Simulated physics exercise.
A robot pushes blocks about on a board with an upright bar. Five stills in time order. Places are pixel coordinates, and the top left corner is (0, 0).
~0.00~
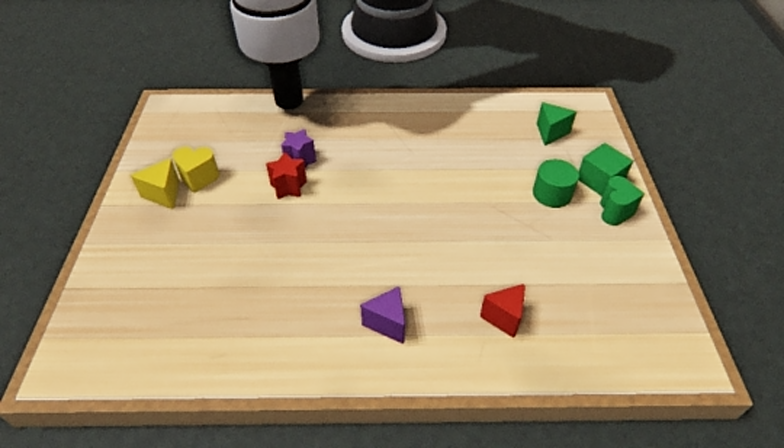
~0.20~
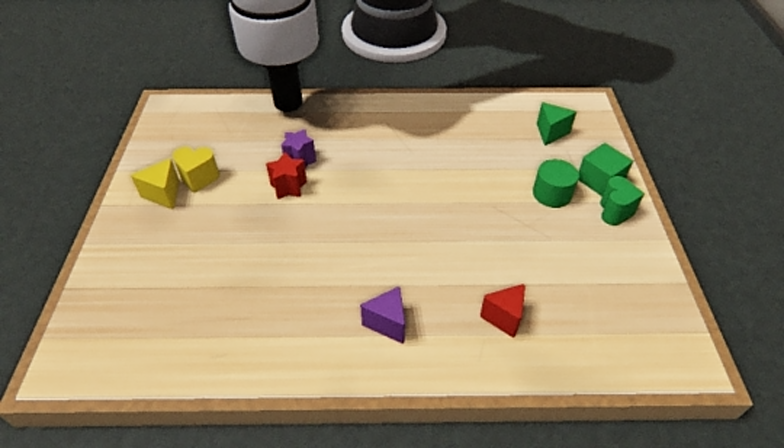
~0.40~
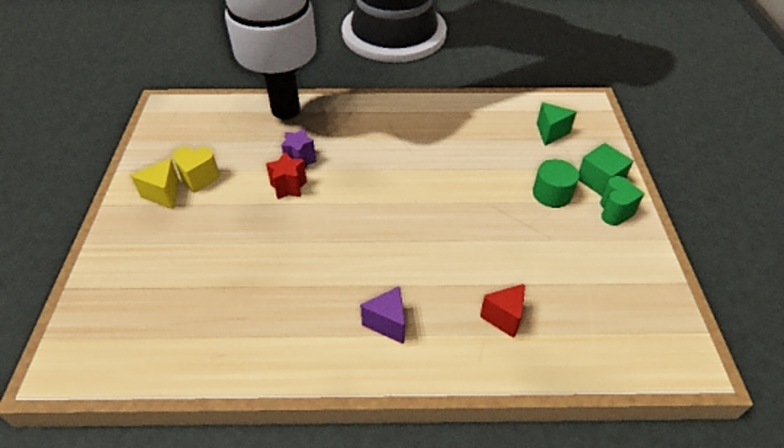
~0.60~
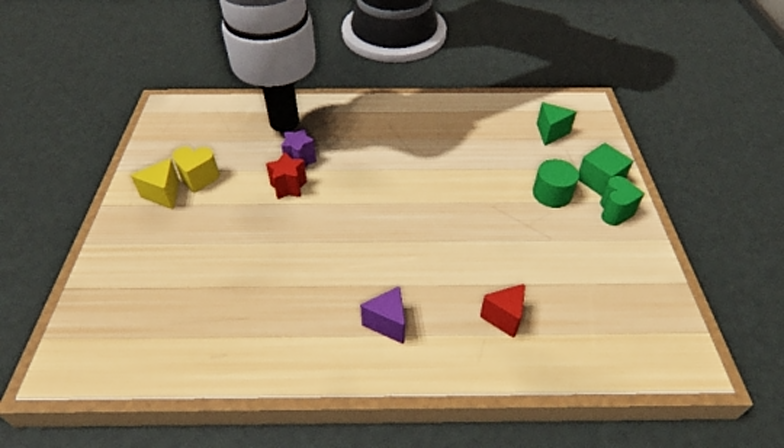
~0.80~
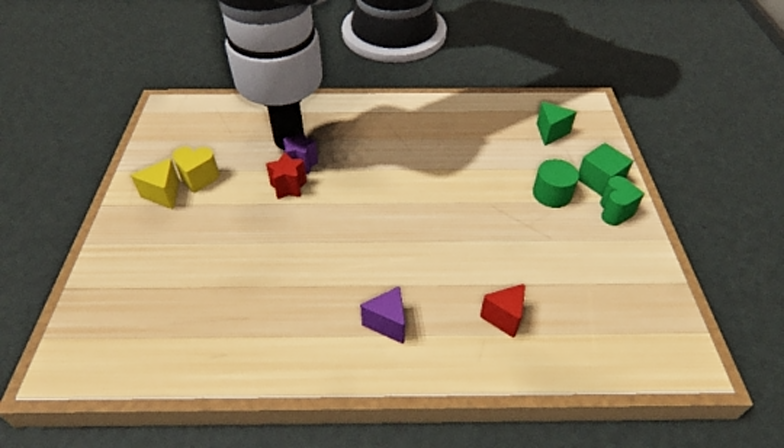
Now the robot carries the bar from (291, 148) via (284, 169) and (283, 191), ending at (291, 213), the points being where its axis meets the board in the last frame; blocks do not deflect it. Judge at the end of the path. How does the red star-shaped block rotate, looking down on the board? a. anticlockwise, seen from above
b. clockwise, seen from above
Choice b: Clockwise, seen from above.
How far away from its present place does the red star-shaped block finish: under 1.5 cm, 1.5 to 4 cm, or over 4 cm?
That block covers upwards of 4 cm.
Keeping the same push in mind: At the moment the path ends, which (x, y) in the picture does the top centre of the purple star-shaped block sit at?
At the end it should sit near (309, 160).
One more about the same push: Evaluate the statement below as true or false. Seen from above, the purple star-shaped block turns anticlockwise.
True
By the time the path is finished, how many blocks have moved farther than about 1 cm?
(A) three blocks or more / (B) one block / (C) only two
C: Only two.
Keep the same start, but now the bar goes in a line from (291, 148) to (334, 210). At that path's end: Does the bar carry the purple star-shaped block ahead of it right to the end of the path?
Yes, it checks out.
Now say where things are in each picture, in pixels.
In the first frame, bar tip at (290, 102); block tops, yellow heart-shaped block at (192, 157); red star-shaped block at (285, 165); purple star-shaped block at (297, 139).
In the second frame, bar at (289, 104); blocks unchanged.
In the third frame, bar at (286, 112); blocks unchanged.
In the fourth frame, bar at (285, 124); blocks unchanged.
In the fifth frame, bar at (290, 142); yellow heart-shaped block at (192, 157); red star-shaped block at (285, 165); purple star-shaped block at (298, 142).
What follows on the original path. One third of the way, bar at (282, 163); red star-shaped block at (285, 173), turned 25° clockwise; purple star-shaped block at (305, 155), turned 40° anticlockwise.
Two thirds of the way, bar at (282, 185); red star-shaped block at (287, 191), turned 20° clockwise; purple star-shaped block at (309, 160), turned 80° anticlockwise.
At the end, bar at (289, 207); yellow heart-shaped block in place; red star-shaped block at (295, 214), turned 20° clockwise; purple star-shaped block at (309, 160), turned 80° anticlockwise.
